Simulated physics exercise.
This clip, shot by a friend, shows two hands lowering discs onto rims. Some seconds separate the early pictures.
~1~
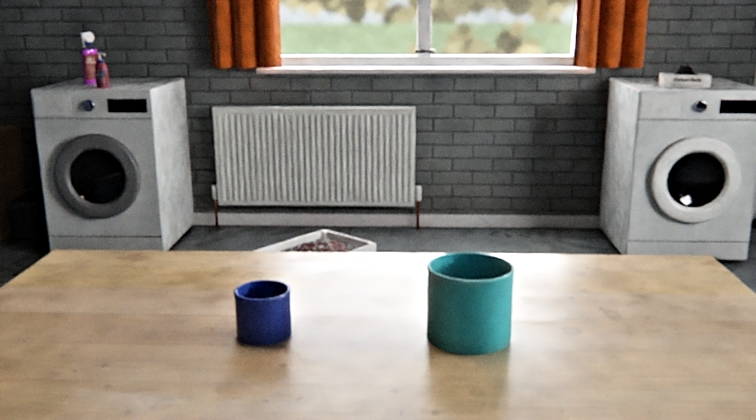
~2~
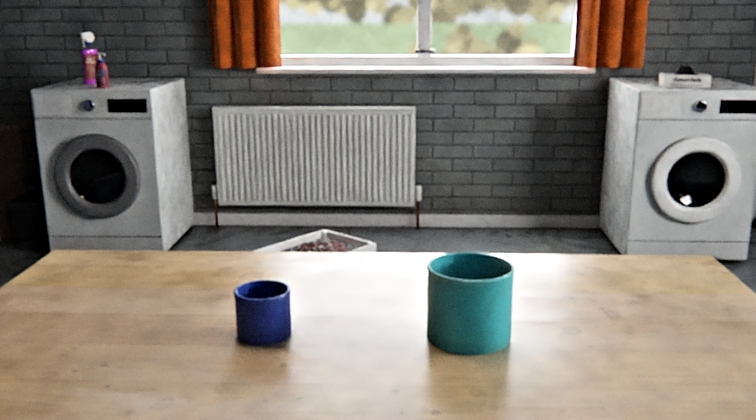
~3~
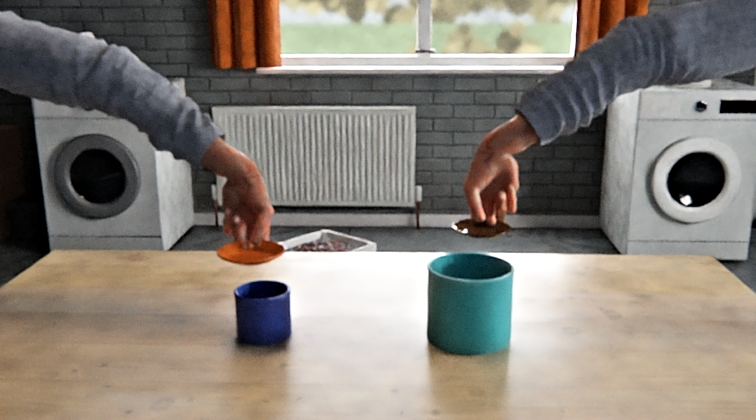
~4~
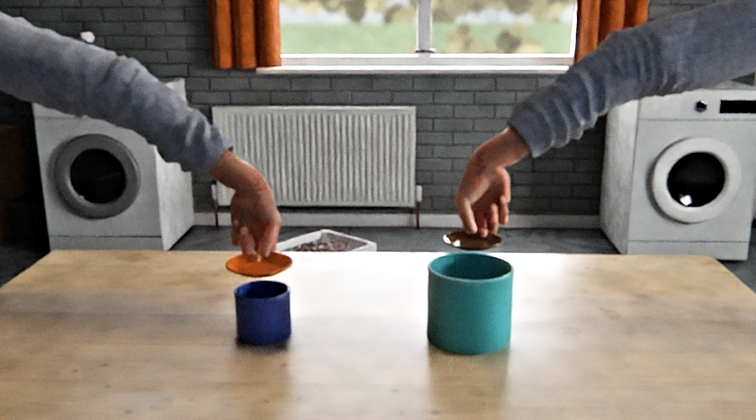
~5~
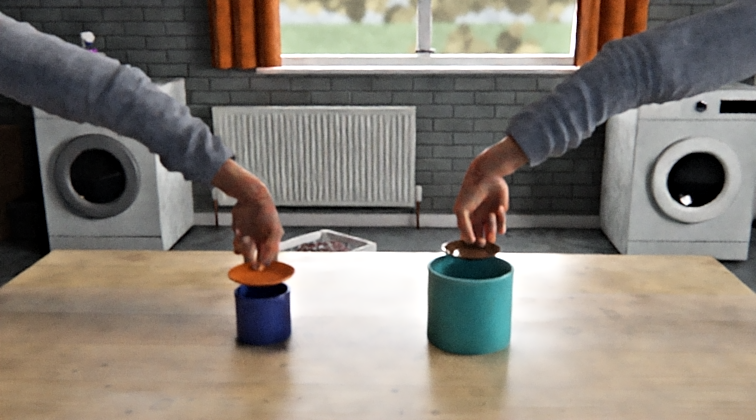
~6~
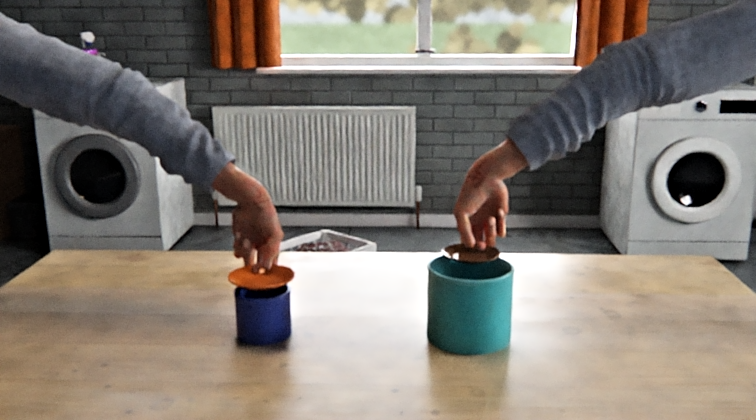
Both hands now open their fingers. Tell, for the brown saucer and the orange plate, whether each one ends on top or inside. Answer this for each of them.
In the end the brown saucer ends inside, the orange plate ends on top.
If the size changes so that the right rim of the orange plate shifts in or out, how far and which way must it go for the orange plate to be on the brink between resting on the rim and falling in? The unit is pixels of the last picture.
Move it left about 8 pixels and it flips.
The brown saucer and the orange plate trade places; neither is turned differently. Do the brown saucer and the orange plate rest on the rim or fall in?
The brown saucer is held up, and the orange plate slides in.
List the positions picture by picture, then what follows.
Right beaker (470, 302), in the first frame.
Left jar (263, 312), in the second frame.
Still on the way; brown saucer (481, 230); right beaker (470, 302), in the third frame.
Still on the way; orange plate (260, 267); left jar (263, 312), in the fourth frame.
Still on the way; brown saucer (471, 252); right beaker (470, 302), in the fifth frame.
In place, still held; brown saucer (471, 255); orange plate (262, 279); left jar (263, 312), in the sixth frame.
Then, 0.14 s on from there, brown saucer displaced a little near (470, 285); orange plate sitting on the rim near (262, 285).
In the end, the brown saucer drops inside, near (469, 330); the orange plate covers the opening, near (262, 285).
